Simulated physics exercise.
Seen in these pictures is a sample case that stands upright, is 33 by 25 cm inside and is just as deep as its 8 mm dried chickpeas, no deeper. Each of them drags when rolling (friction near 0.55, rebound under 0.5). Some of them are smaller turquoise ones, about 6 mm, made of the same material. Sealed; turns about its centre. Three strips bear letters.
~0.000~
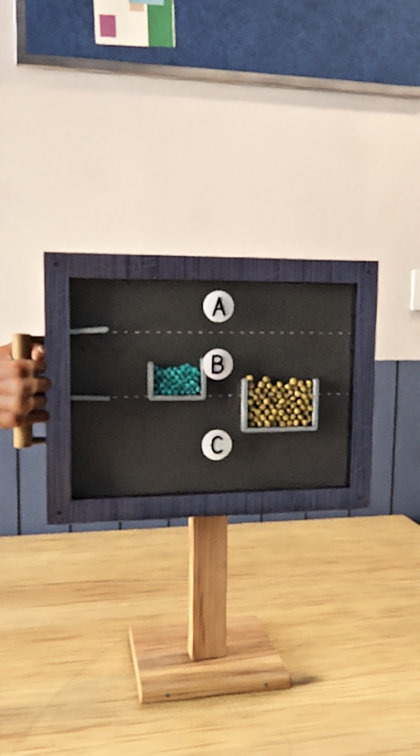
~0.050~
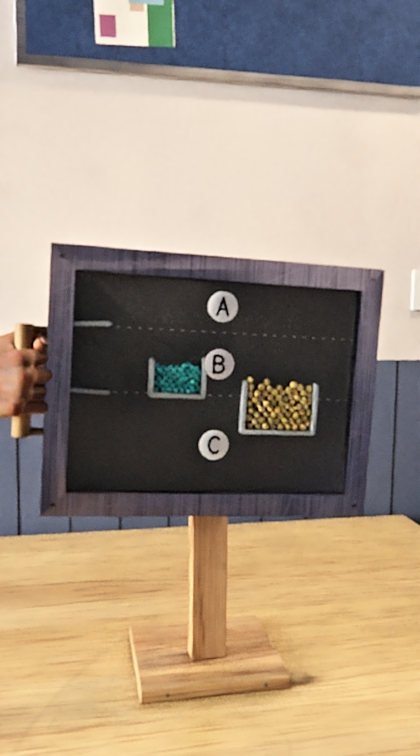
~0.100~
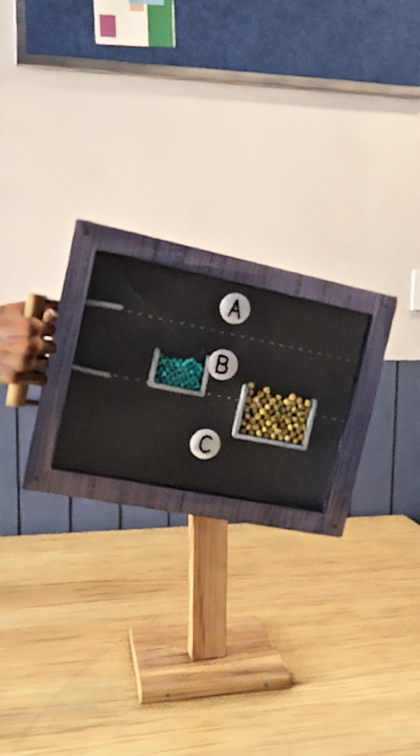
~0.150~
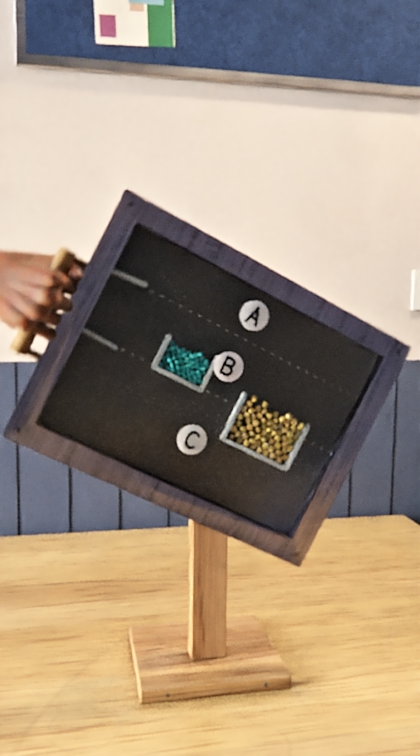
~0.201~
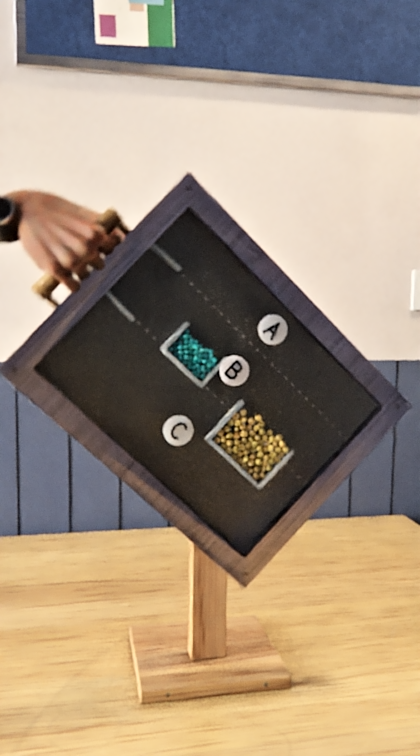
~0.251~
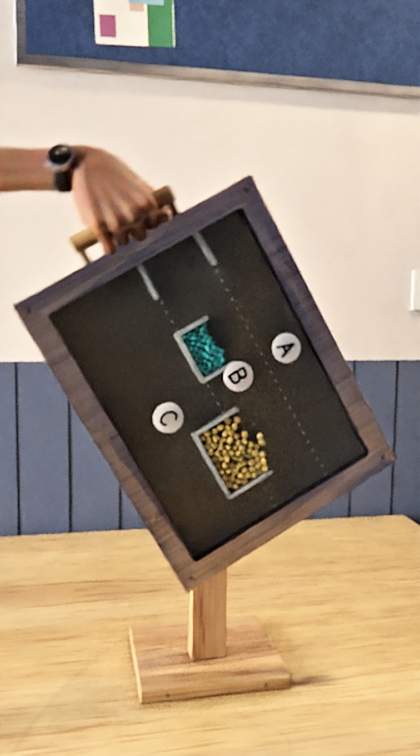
A dark framed board on a wooden stand turned steadily clockwise as a hand gripped its left handle, carrying round two open containers of turquoise and golden balls, which shifted inside as the tilt grew steep.
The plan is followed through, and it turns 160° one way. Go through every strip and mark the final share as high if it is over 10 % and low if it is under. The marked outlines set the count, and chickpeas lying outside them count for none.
Final shares: Strip A high, strip B low, strip C low.
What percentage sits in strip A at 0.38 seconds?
Close to 0 per cent of the load.
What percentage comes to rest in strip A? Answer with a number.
Roughly 100 per cent.
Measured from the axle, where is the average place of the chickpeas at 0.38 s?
Left: About 1 cm; below: About 4 cm.
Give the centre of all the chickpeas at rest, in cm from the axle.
It lies close to 4 centimetres left and 13 centimetres below.
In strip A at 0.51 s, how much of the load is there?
Roughly 50 per cent.
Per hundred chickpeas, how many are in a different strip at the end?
Roughly 100 per cent.
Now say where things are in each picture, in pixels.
The first frame shows level; about 120 chickpeas; chickpeas centred (238, 394); top one (187, 366); A (219, 307), B (218, 364), C (217, 445).
The second frame shows turned 3° clockwise; chickpeas centred (237, 395); top one (188, 364).
The third frame shows turned 12° clockwise; chickpeas centred (236, 398); top one (161, 356); wall ends (108, 375), (121, 307), (245, 387) to (314, 401), (157, 350) to (209, 358).
The fourth frame shows turned 27° clockwise; chickpeas centred (233, 403); top one (171, 343).
The fifth frame shows turned 43° clockwise; chickpeas centred (228, 408); top one (187, 331).
The sixth frame shows turned 60° clockwise; chickpeas centred (222, 411); top one (204, 325); A (286, 348), B (238, 376), C (168, 418).
After 0.38 s, it stands 103° clockwise; the chickpeas' middle is 1 cm left of and 4 cm below the centre; B 65 %, C 35 %.
After 0.51 s, it stands 145° clockwise; the chickpeas' middle is 2 cm left of and 8 cm below the centre; A 50 %, B 35 %, C 15 %.
After 0.62 s, it stands 160° clockwise; the chickpeas' middle is 4 cm left of and 11 cm below the centre; A 85 %, B 10 %, C 5 %.
All still by 1.2 s, it stands 160° clockwise; A 100 %, B 0 %, C 0 %.
